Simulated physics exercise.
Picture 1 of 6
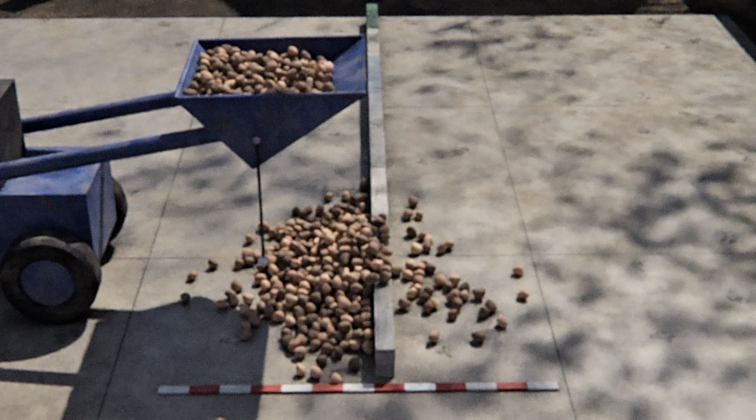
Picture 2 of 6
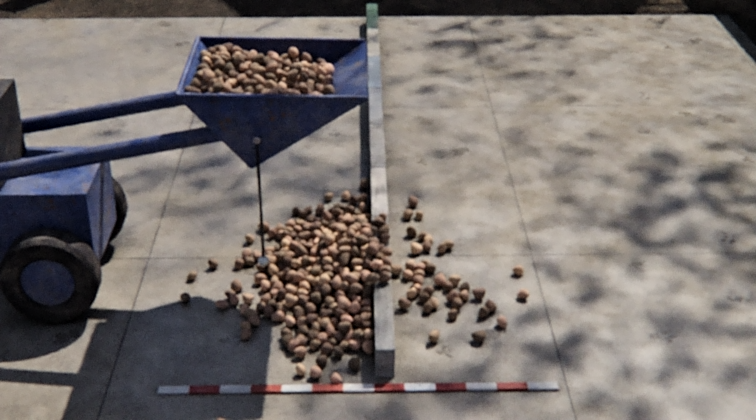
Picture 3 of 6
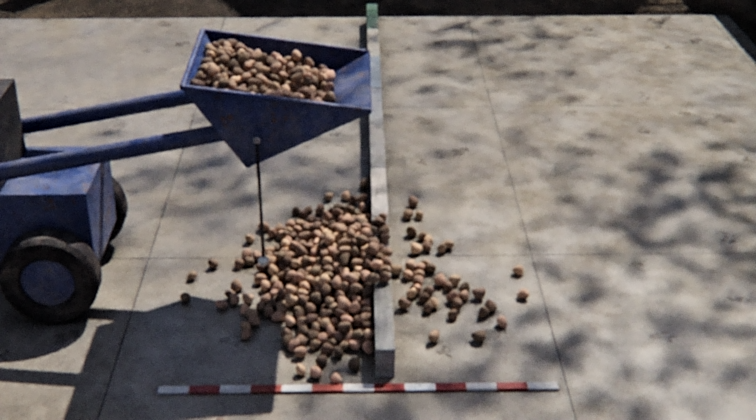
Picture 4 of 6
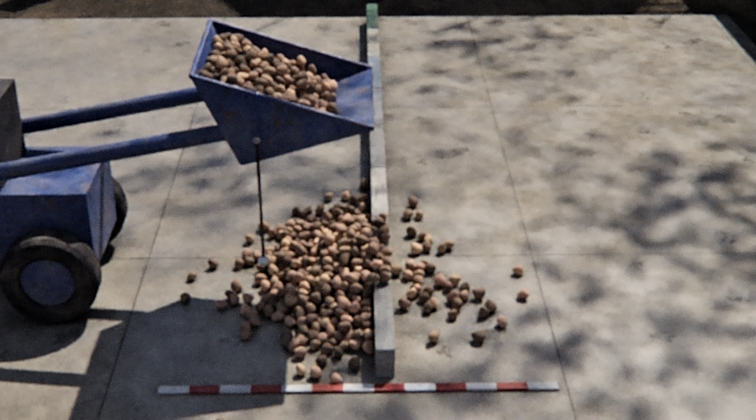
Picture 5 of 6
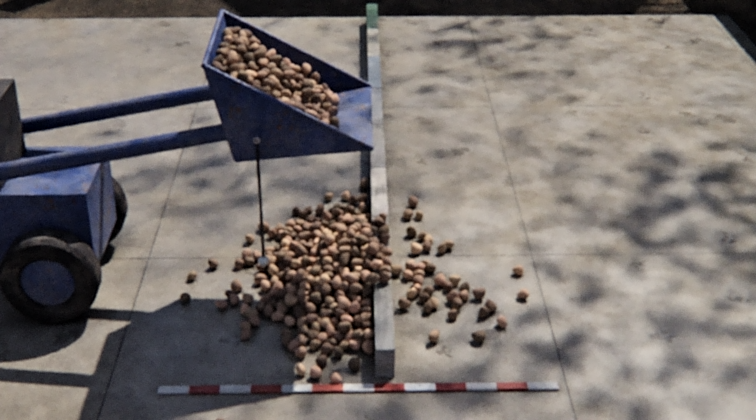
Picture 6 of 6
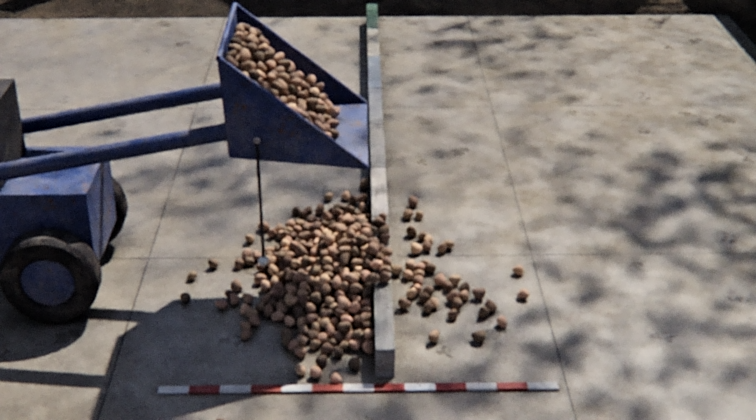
A blue loader bucket full of brown, rounded stones tilts steadily clockwise, its rear edge rising and its right lip dropping beside a narrow upright kerb, while the stones stay inside. The view looks down from a raised, fixed position onto a sunlit concrete yard dappled with shadow. Below the bucket, a motionless heap of similar stones straddles the kerb, mostly on the left, behind a red-and-white striped staff.
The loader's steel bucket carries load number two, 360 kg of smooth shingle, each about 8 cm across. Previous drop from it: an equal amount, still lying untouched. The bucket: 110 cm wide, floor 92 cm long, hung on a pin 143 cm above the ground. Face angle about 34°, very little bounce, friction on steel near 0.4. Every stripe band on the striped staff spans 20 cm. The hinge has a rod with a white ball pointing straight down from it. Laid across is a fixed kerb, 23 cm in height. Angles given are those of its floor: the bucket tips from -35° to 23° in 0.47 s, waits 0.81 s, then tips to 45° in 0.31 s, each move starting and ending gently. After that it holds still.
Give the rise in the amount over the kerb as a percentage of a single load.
88 %.
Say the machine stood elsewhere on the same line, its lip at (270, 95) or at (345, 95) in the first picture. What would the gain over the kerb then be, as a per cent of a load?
First place: Roughly 10 %; second place: Roughly 75 %.
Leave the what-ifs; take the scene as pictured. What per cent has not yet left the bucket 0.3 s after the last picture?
It keeps some 100 percent of its load.
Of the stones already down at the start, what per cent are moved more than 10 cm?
I'd say roughly 10 per cent of them.
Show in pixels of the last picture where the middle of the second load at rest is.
Middle: Approx. (439, 269) px.
Then, 0.1 s after the last picture the floor is at 20°; in per cent of one load, 100 in the bucket, 91 on this side of the kerb, 9 over the kerb; the foremost stones are at (493, 302).
Then, 0.3 s after the last picture the floor is at 23°; in per cent of one load, 100 in the bucket, 91 on this side of the kerb, 9 over the kerb; the foremost stones are at (493, 302).
Then, 1.7 s after the last picture the floor is at 45°; in per cent of one load, 0 in the bucket, 105 on this side of the kerb, 95 over the kerb; the foremost stones are at (658, 269).
Then, 4.4 s after the last picture the floor is at 45°; in per cent of one load, 0 in the bucket, 103 on this side of the kerb, 97 over the kerb; the foremost stones are at (679, 269). Net gain over the kerb, 88.
